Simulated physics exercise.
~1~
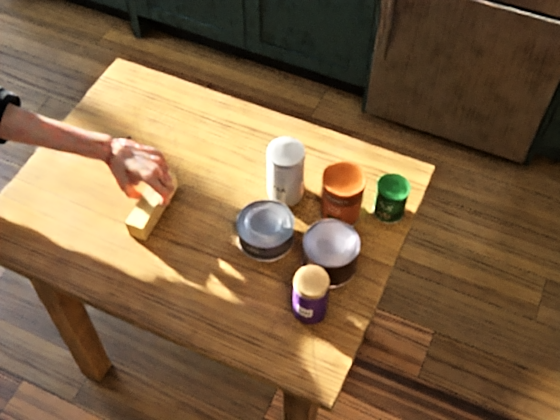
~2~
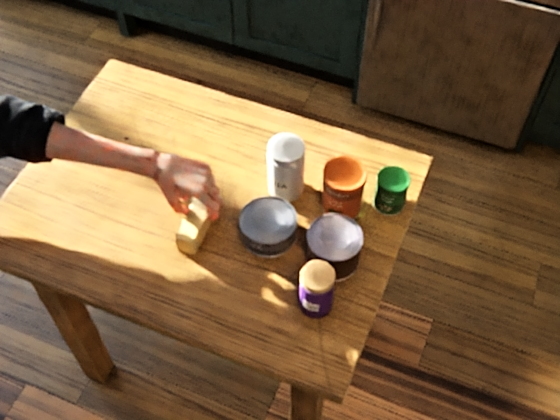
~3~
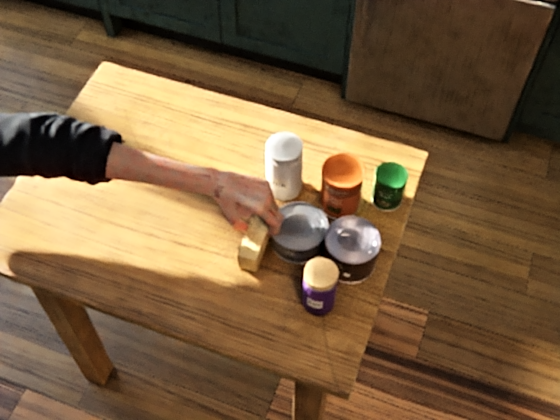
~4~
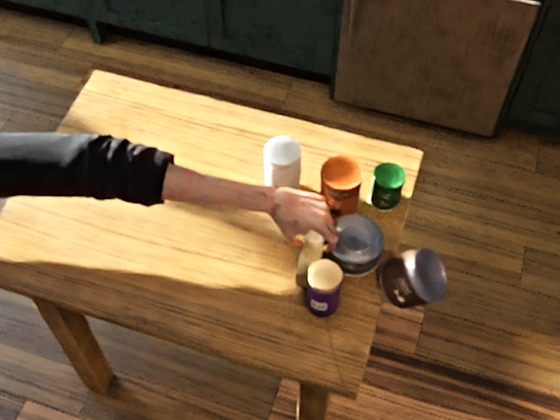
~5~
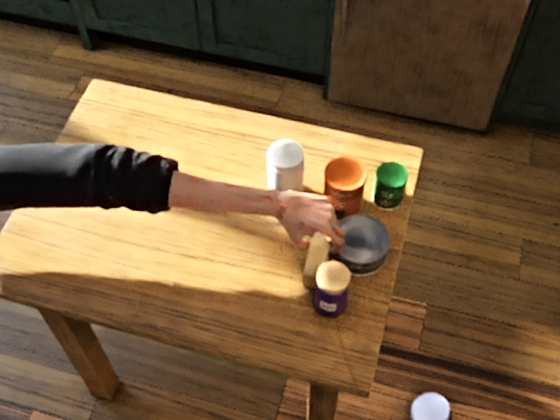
On a wooden table, a hand slides a block into two tubs, knocking one off.
